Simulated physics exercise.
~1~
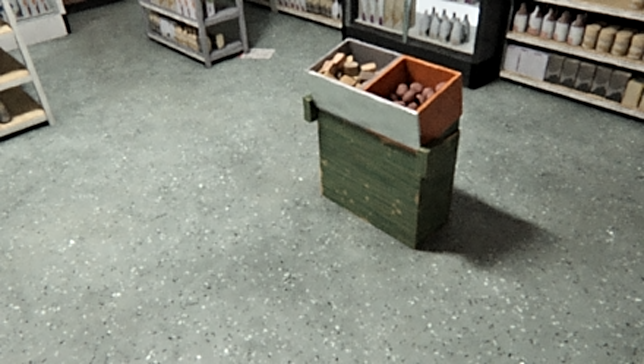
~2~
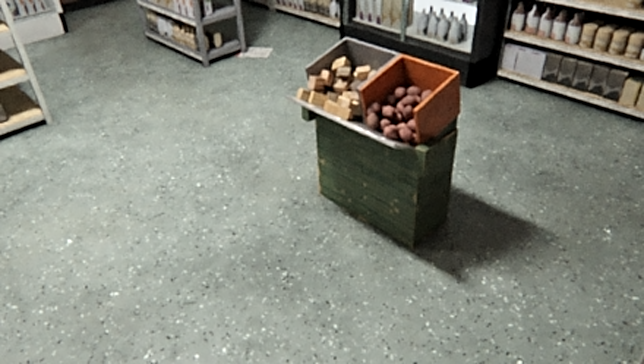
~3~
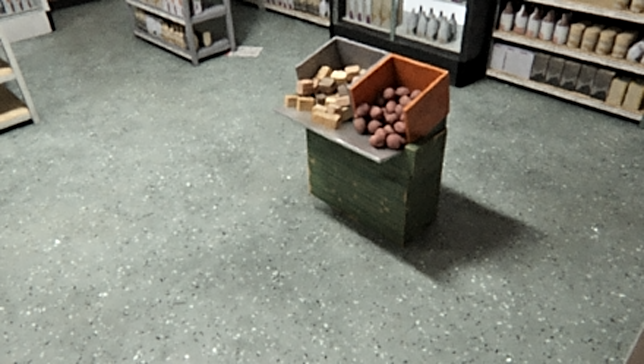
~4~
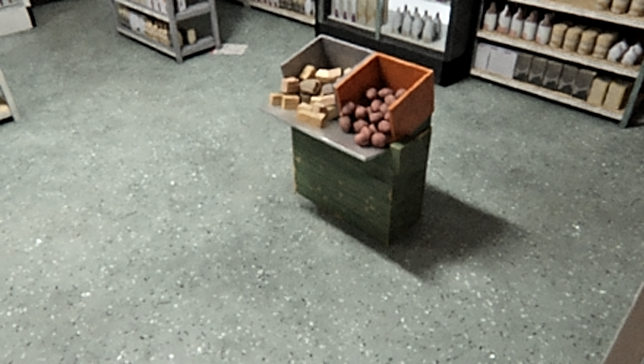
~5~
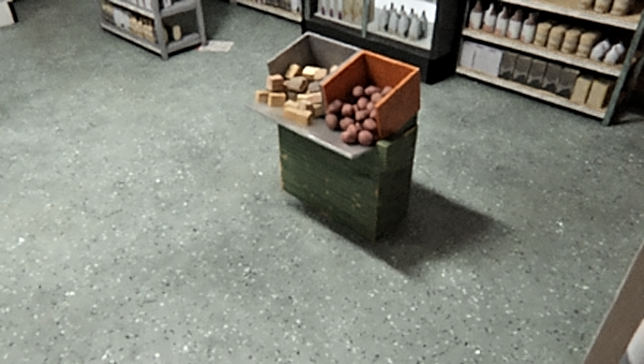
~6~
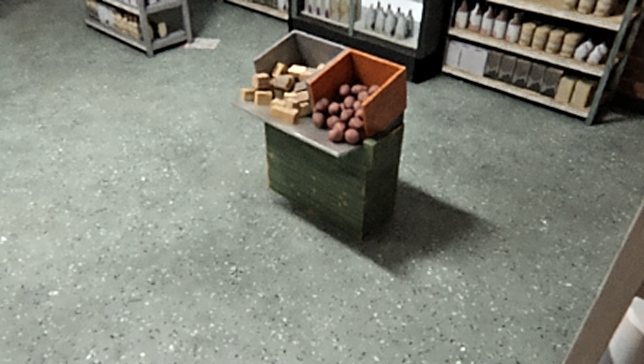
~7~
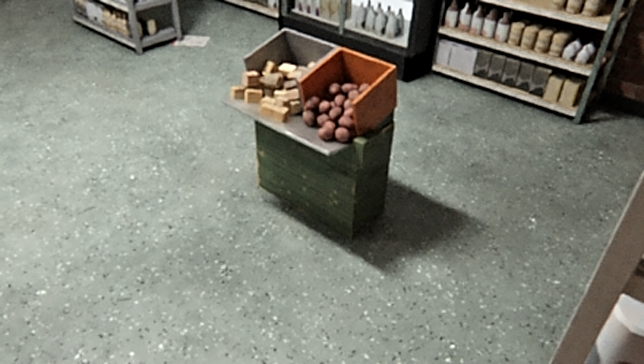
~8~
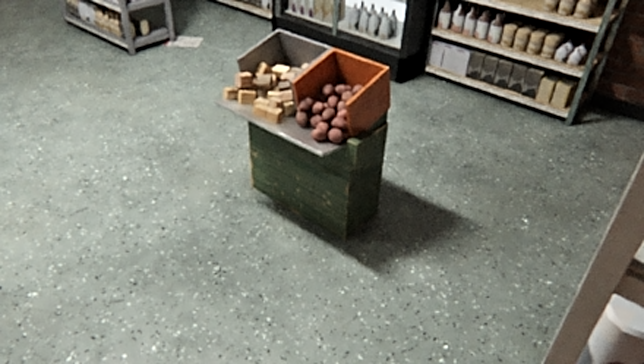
To begin with, an orange chute of red potatoes and a grey chute of timber offcuts sit side by side on a green wooden stand in a shop, their low end shut by a flap. The flap swings down and away from the chutes, and more of both loads comes into view. It then lies open like a shelf at the low end, with offcuts and potatoes resting close to it. As the view pans slightly right, both loads hold their places. By the end the flap stays lowered, nothing has dropped to the speckled floor, and both chutes remain full.
